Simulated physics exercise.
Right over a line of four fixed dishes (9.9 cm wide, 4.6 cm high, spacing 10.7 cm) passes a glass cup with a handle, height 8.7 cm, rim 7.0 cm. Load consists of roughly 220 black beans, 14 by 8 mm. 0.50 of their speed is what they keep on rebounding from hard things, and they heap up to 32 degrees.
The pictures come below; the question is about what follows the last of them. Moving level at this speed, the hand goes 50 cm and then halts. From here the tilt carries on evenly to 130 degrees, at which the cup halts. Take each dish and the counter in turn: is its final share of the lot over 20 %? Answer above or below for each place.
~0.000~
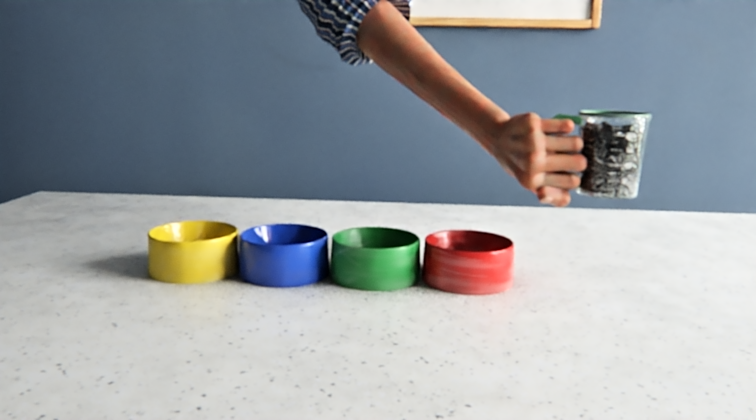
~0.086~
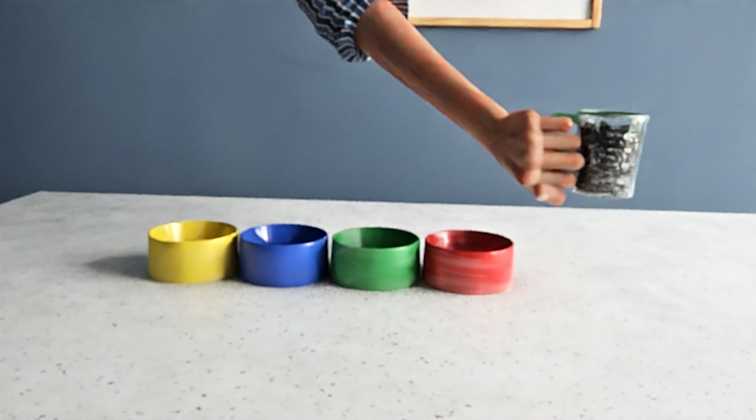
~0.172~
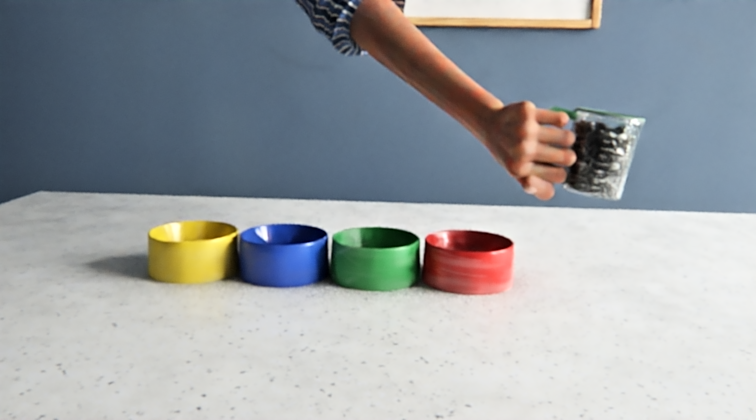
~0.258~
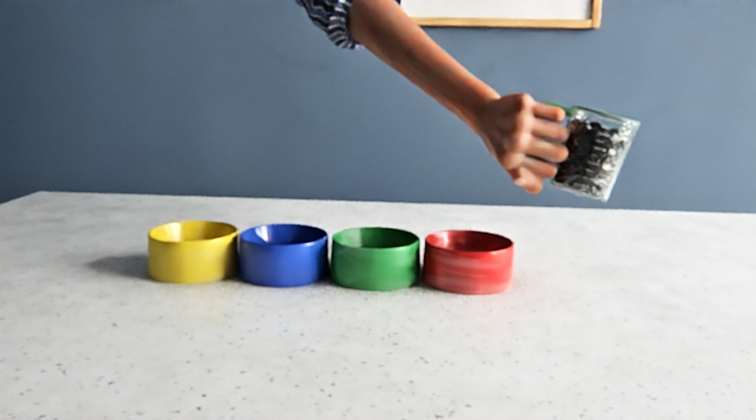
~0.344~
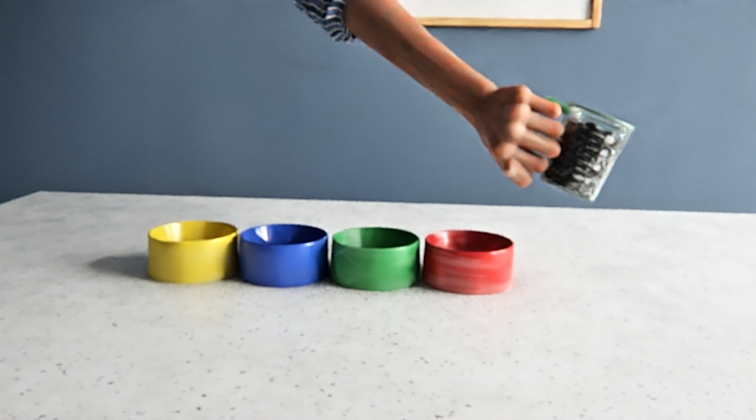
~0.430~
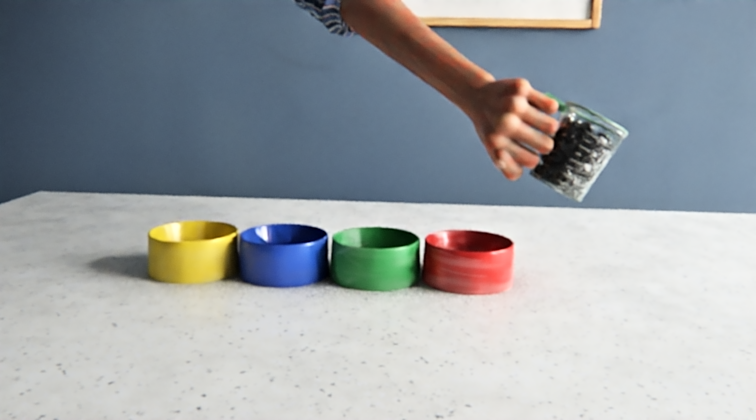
Red: Above, blue: Below, green: Below, yellow: Below, counter: Above.
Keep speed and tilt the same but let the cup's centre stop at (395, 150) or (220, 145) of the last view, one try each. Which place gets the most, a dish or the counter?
I'd bet on red for the first try and red for the second.
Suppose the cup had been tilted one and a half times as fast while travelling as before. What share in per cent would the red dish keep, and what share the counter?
In that case the red dish gets 0 and the counter gets 100.
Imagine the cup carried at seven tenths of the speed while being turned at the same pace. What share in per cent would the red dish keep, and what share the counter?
The shares would then be red 0 and counter 100.
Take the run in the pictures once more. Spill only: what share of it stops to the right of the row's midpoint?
I'd say near 100 percent.
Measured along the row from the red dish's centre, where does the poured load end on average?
I'd say about 4 cm, heading up the x axis.
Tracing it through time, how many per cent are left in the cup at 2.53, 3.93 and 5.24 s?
Roughly 0, then 0, then 0.
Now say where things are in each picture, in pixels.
In the first frame, cup at (610, 154), tilt 0 degrees, lip at (647, 115), moved 0.0 cm; middle of the pieces at (612, 154); red dish at (469, 241); green dish at (376, 238); blue dish at (284, 235); yellow dish at (194, 231).
In the second frame, cup at (607, 154), tilt 2 degrees, lip at (646, 116), moved 0.3 cm; middle of the pieces at (609, 154).
In the third frame, cup at (600, 154), tilt 8 degrees, lip at (641, 120), moved 1.1 cm; middle of the pieces at (601, 154).
In the fourth frame, cup at (592, 153), tilt 14 degrees, lip at (636, 124), moved 2.0 cm; middle of the pieces at (593, 153).
In the fifth frame, cup at (584, 153), tilt 21 degrees, lip at (631, 128), moved 2.9 cm; middle of the pieces at (585, 153).
In the sixth frame, cup at (576, 153), tilt 27 degrees, lip at (625, 133), moved 3.7 cm; middle of the pieces at (577, 153); red dish at (469, 241); green dish at (376, 238); blue dish at (284, 235); yellow dish at (194, 231). The cup turns about 70 degrees a second and travels 10 cm a second.
After 2.53 s, tilt 130 degrees; cup holds 0 %, red 70 %.
Then, at 3.93 s, tilt 130 degrees; cup holds 0 %, red 70 %.
After 5.24 s, tilt 130 degrees; cup holds 0 %, red 70 %.
By 5.5 s all is still; red 70 %, blue 0 %, green 0 %, yellow 0 %, counter 30 %.
